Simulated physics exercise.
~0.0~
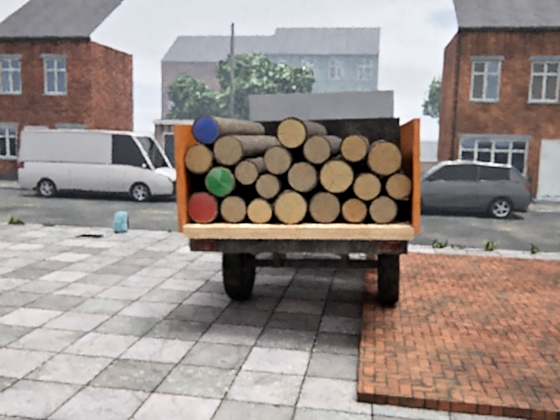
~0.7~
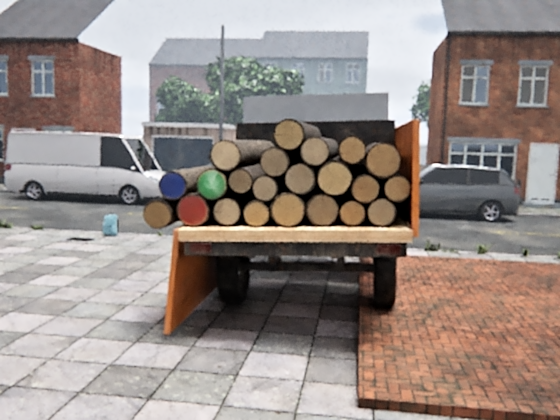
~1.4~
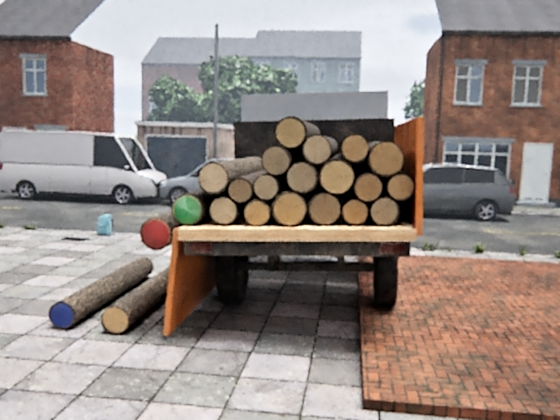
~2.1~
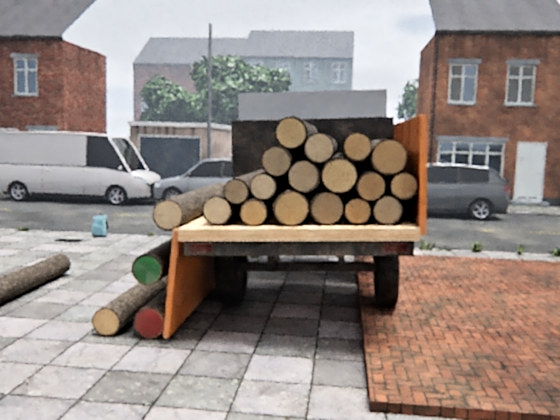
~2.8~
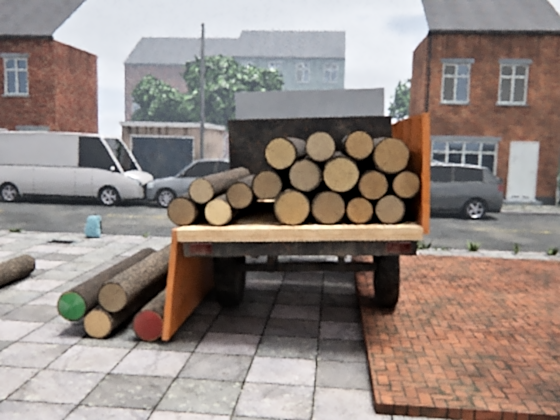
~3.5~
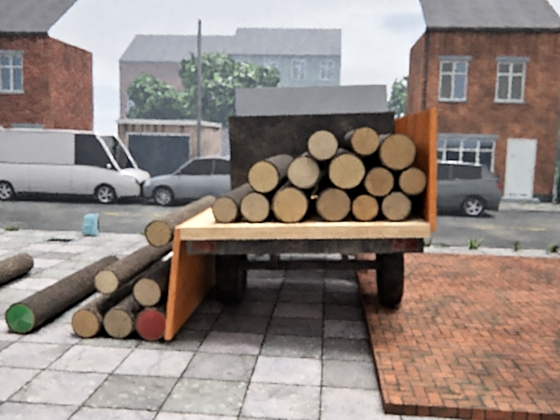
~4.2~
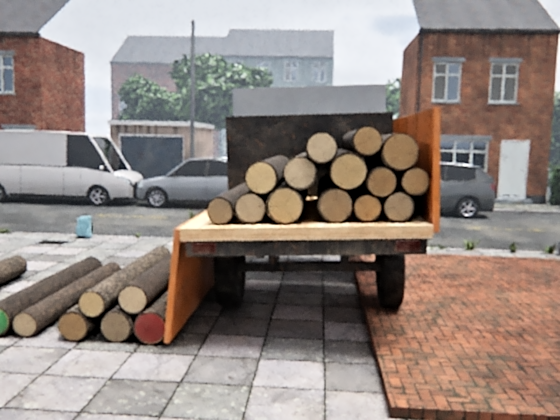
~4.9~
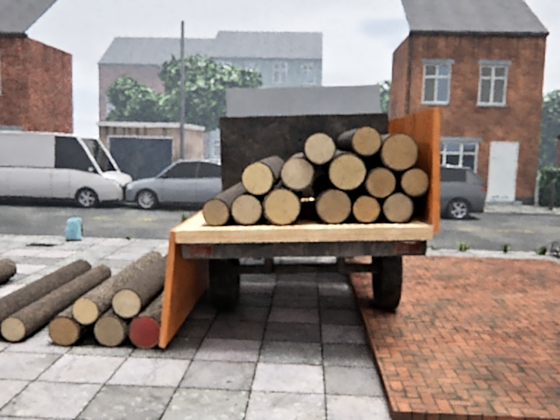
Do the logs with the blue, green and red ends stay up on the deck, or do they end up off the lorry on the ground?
All three go over the left edge. The blue and green ones end on the ground to the left, and the red one comes down beside the lowered side.
On a paved street with brick houses, a white van and grey cars behind, a flatbed lorry is seen from the rear, stacked with logs between orange sides. Blue, green and red log ends stand out at the left of the stack. The left side swings down, and the blue-ended log and a plain one roll off onto the paving. The red and green ones follow over the edge, then more plain logs. The green one rolls away left and out of view, while the red rests beside the hanging side and a sizeable pile remains on the deck.
